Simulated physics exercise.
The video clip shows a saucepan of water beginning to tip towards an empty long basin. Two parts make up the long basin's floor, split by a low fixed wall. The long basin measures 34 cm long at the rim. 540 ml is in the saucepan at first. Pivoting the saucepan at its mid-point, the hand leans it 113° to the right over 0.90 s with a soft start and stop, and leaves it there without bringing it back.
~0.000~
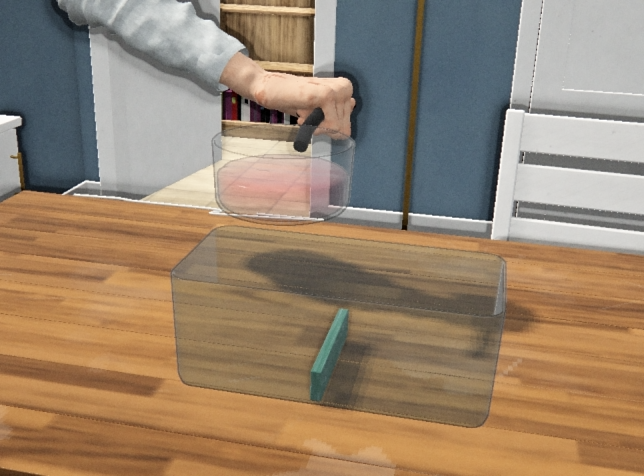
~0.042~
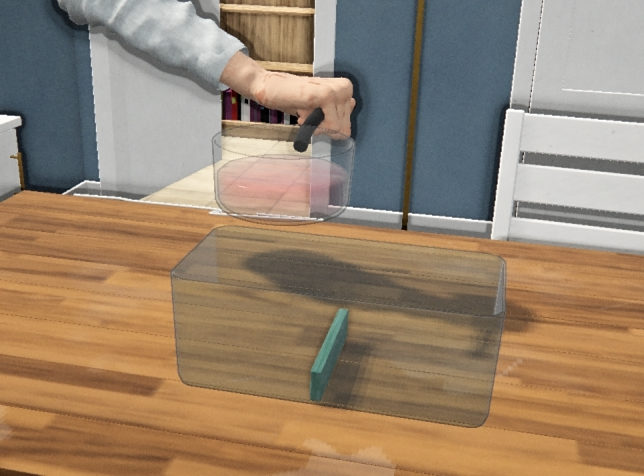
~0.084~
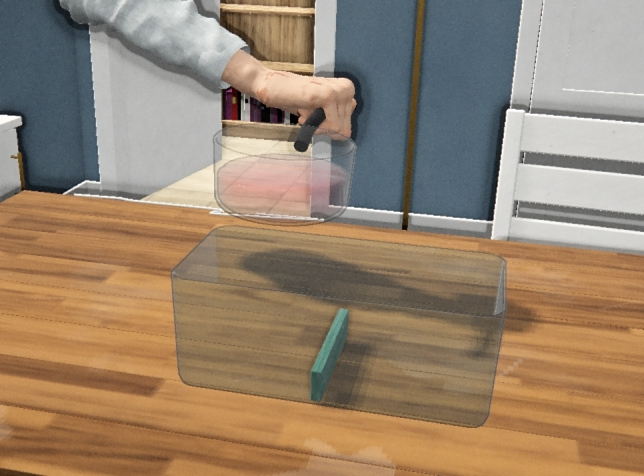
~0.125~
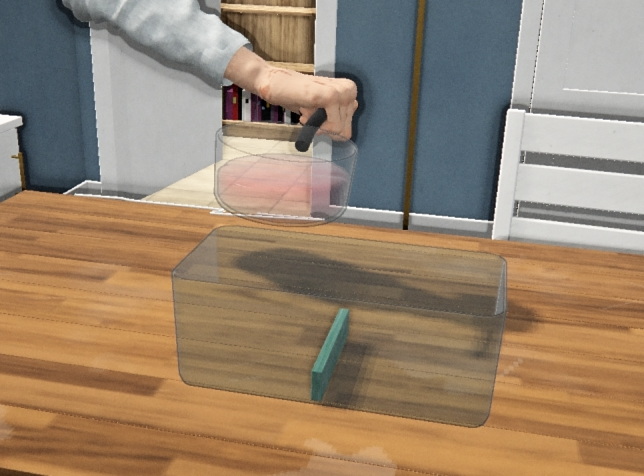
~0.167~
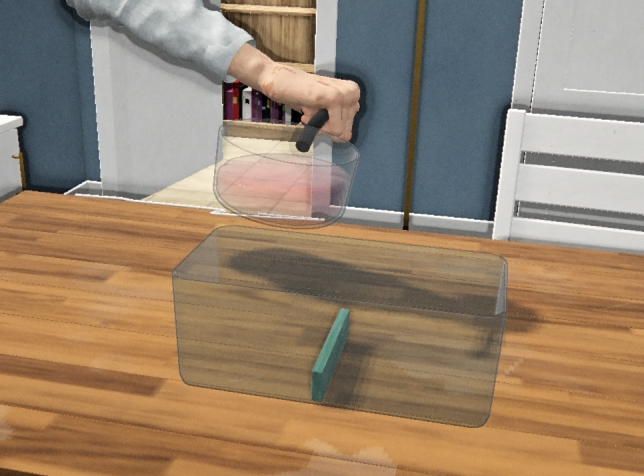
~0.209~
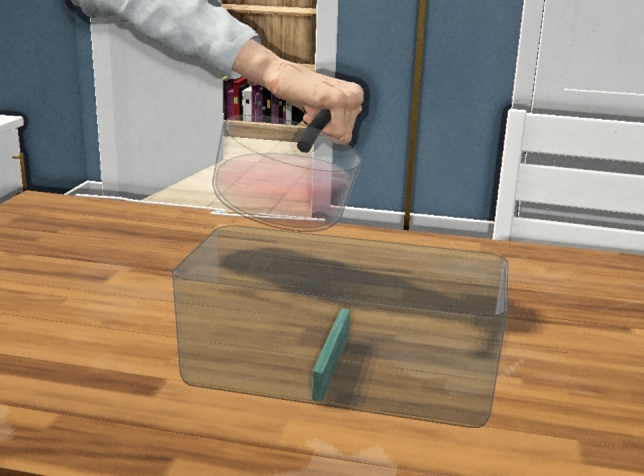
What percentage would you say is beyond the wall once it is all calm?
I would put it at about 87 per cent.
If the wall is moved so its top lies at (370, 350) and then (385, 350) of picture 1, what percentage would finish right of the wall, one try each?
55 then 35 %.
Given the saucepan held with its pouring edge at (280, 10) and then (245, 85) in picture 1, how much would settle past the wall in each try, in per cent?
Roughly 45 per cent the first time and 5 per cent the second.
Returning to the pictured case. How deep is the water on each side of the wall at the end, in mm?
I'd expect close to 2 mm on the left and close to 18 mm on the right.
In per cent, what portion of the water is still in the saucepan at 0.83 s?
Around 7 in a hundred.
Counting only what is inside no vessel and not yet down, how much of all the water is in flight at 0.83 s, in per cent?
I'd put it at about 5 per cent of the liquid.
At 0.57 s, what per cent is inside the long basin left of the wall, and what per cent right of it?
Lab note: Left near 0, right near 16.
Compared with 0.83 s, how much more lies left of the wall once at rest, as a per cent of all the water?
About 0 percent.
After 0.57 s the tilt is 79° and 51 per cent is still to pour, 0 is left of the wall and 16 right of it.
After 0.83 s the tilt is 111° and 7 per cent is still to pour, 12 is left of the wall and 76 right of it.
After 1.10 s the tilt is 113° and 0 per cent is still to pour, 13 is left of the wall and 87 right of it.
After 1.40 s the tilt is 113° and 0 per cent is still to pour, 12 is left of the wall and 87 right of it.
In the end 12 per cent lies left of the wall, 87 right of it and 0 outside.
